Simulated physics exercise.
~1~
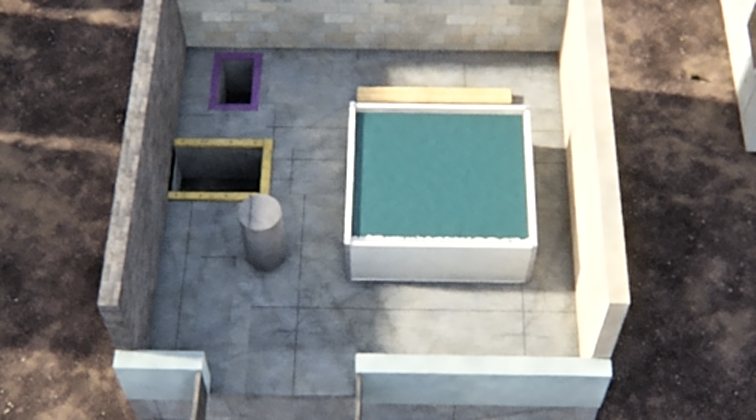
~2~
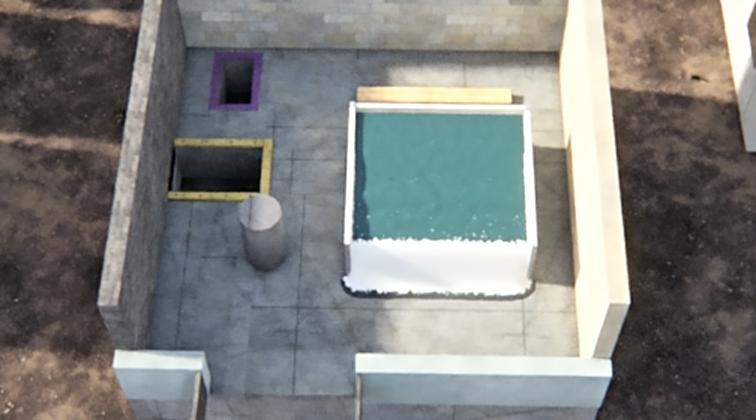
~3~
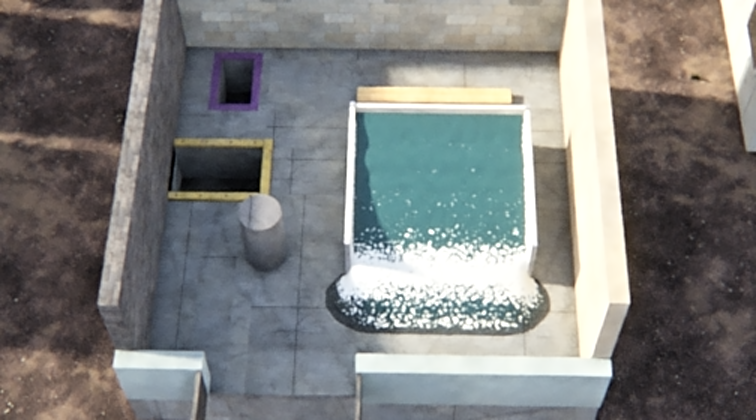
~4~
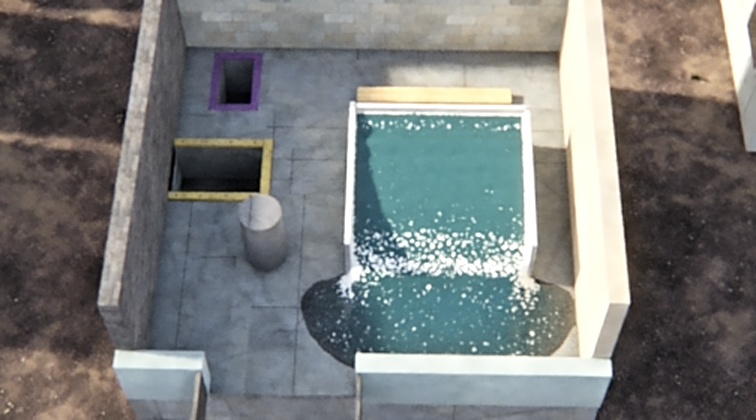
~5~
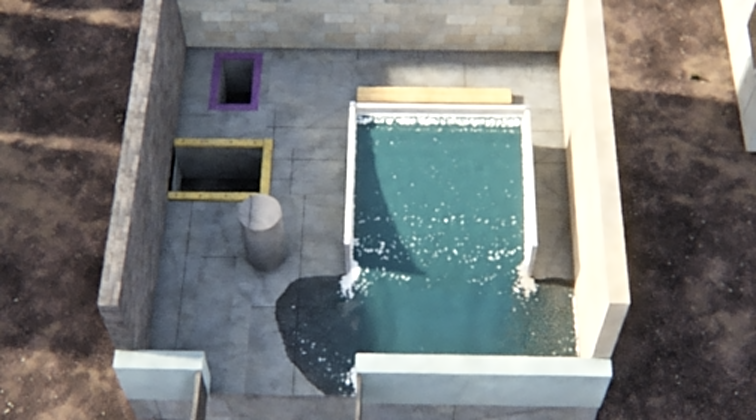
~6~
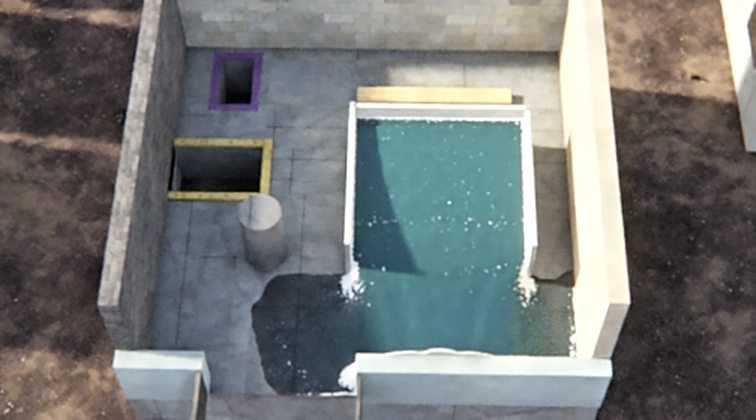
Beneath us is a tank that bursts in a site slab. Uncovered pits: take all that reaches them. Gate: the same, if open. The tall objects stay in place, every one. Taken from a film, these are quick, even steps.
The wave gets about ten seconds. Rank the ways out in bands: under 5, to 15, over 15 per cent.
At the end, I'd say the gate drains a lot - upwards of fifteen per cent; I'd say the yellow pit drains a fair bit - five to fifteen per cent; I'd say the purple pit drains a fair bit - five to fifteen per cent.
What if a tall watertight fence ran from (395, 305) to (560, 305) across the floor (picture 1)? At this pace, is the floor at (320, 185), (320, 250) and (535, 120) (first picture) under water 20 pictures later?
Going one after another, I'd say kept clear of the flood, then kept clear of the flood, then reached by the flood.
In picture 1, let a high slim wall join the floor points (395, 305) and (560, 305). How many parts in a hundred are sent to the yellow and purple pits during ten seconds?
I'd give yellow roughly 4 % and purple roughly 4 %.
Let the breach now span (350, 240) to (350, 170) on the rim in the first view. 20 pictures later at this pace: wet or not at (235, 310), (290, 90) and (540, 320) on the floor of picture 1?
As listed: Awash, under water, no water.
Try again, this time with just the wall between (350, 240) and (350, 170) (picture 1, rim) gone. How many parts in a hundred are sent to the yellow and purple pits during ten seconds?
Estimates in per cent: Yellow 30, purple 2.
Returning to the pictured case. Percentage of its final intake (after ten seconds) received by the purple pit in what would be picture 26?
Share at that point: Roughly 0 %.
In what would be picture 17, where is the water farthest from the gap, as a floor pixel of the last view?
Near (146, 374).
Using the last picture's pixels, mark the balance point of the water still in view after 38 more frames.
Centre of the water: Near (396, 225).
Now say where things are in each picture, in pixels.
In the first frame, still water in the tank at (440, 176).
In the second frame, the front is at (345, 280), out from the gap at (439, 267).
In the third frame, the front is at (335, 307), out from the gap at (439, 268).
In the fourth frame, the front is at (320, 335), out from the gap at (439, 269).
In the fifth frame, the front is at a hidden place, out from the gap at (439, 270).
In the sixth frame, water pours out at (439, 269) and has run to a hidden place.
A moment on, water covers 25 % of the floor; the gate 4 %, the yellow pit 0 %, the purple pit 0 %.
Next, water covers 40 % of the floor; the gate 9 %, the yellow pit 0 %, the purple pit 0 %.
Then, water covers 60 % of the floor; the gate 15 %, the yellow pit 1 %, the purple pit 0 %.
Later, water covers 90 % of the floor; the gate 22 %, the yellow pit 8 %, the purple pit 3 %.
In the end, water covers 95 % of the floor; the gate 29 %, the yellow pit 12 %, the purple pit 9 %.
